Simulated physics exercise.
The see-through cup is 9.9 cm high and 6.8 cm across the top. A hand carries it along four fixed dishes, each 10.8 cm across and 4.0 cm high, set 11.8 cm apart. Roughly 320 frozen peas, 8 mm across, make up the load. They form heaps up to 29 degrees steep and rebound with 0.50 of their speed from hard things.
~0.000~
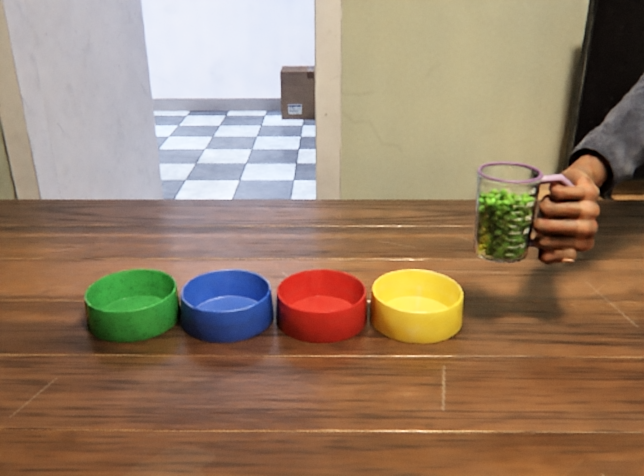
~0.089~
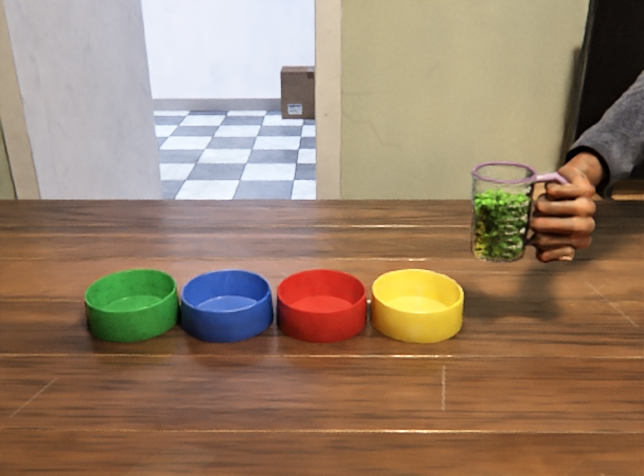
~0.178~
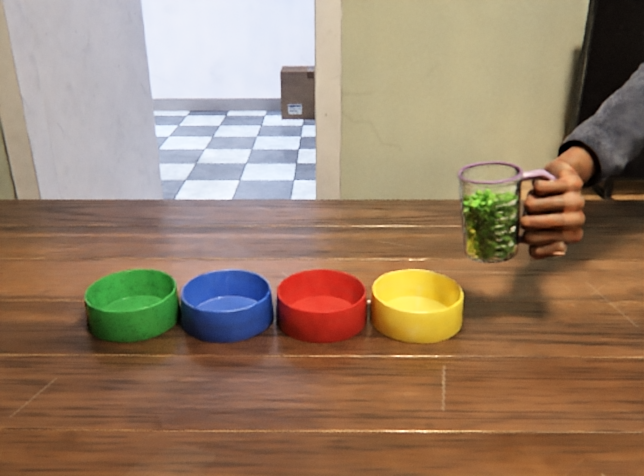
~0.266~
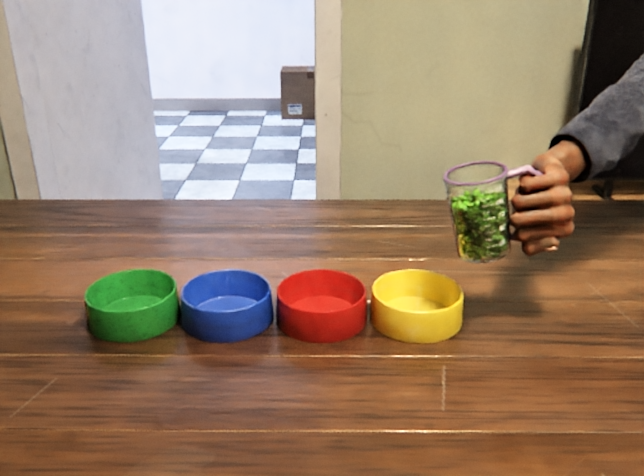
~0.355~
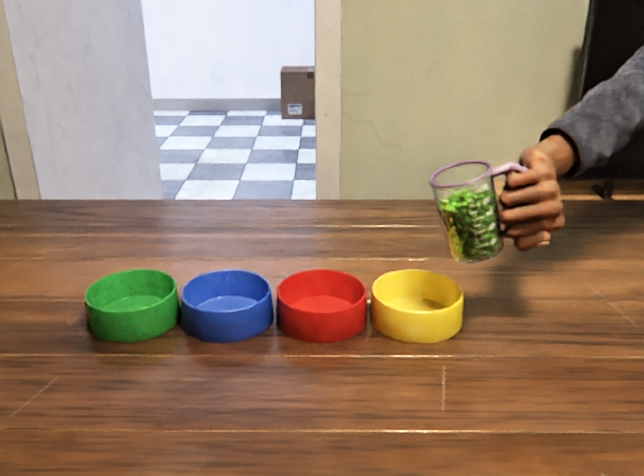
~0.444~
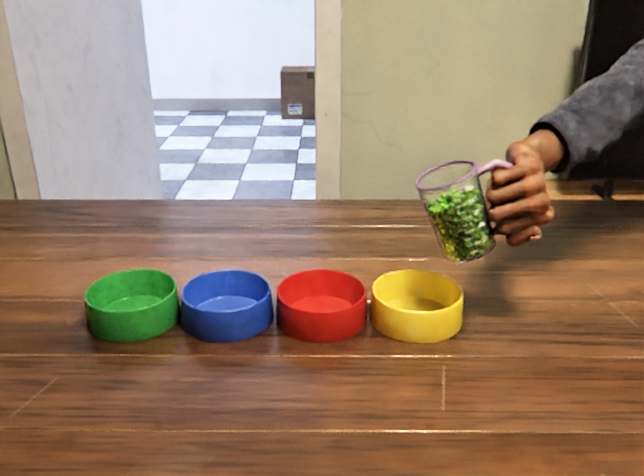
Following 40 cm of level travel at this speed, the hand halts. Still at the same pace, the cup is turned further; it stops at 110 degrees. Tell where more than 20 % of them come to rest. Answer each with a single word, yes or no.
Red dish no, blue dish yes, green dish yes, yellow dish no, counter no.
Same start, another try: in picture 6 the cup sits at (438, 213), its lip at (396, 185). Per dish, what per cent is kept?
Dish by dish: Red 0 per cent, blue 0 per cent, green 90 per cent, yellow 0 per cent.
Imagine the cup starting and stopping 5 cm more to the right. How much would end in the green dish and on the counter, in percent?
Then I'd expect green at 10 and the counter at 10.
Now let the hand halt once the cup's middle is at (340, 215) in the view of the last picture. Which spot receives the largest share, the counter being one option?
Red.
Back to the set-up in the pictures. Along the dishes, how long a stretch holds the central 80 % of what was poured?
15 centimetres.
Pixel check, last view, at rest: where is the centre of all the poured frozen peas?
Close to pixel (167, 311).
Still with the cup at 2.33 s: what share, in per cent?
Roughly 30 percent.
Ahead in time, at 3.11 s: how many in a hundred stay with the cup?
It should be near 0 per cent.
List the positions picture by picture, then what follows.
The first picture shows cup at (505, 213), tilt 0 degrees, lip at (480, 172), moved 0.0 cm; middle of the pieces at (506, 221); yellow dish at (417, 290); red dish at (322, 290); blue dish at (226, 290); green dish at (131, 289).
The second picture shows cup at (501, 213), tilt 2 degrees, lip at (474, 173), moved 0.5 cm; middle of the pieces at (502, 221).
The third picture shows cup at (490, 213), tilt 6 degrees, lip at (460, 176), moved 1.7 cm; middle of the pieces at (492, 221).
The fourth picture shows cup at (480, 213), tilt 11 degrees, lip at (445, 179), moved 2.9 cm; middle of the pieces at (483, 221).
The fifth picture shows cup at (469, 213), tilt 16 degrees, lip at (431, 182), moved 4.2 cm; middle of the pieces at (472, 220).
The sixth picture shows cup at (458, 213), tilt 21 degrees, lip at (417, 185), moved 5.5 cm; middle of the pieces at (462, 220); yellow dish at (417, 290); red dish at (322, 290); blue dish at (226, 290); green dish at (131, 289). Its pace works out near 55 degrees a second; the hand travels 14 cm a second.
Then, at 1.58 s, tilt 83 degrees; cup holds 100 %.
After 2.33 s, tilt 110 degrees; cup holds 30 %, blue 45 %, green 10 %.
After 3.11 s, tilt 110 degrees; cup holds 0 %, blue 45 %, green 45 %.
At rest (3.4 s), red 0 %, blue 45 %, green 45 %, yellow 0 %, counter 10 %.
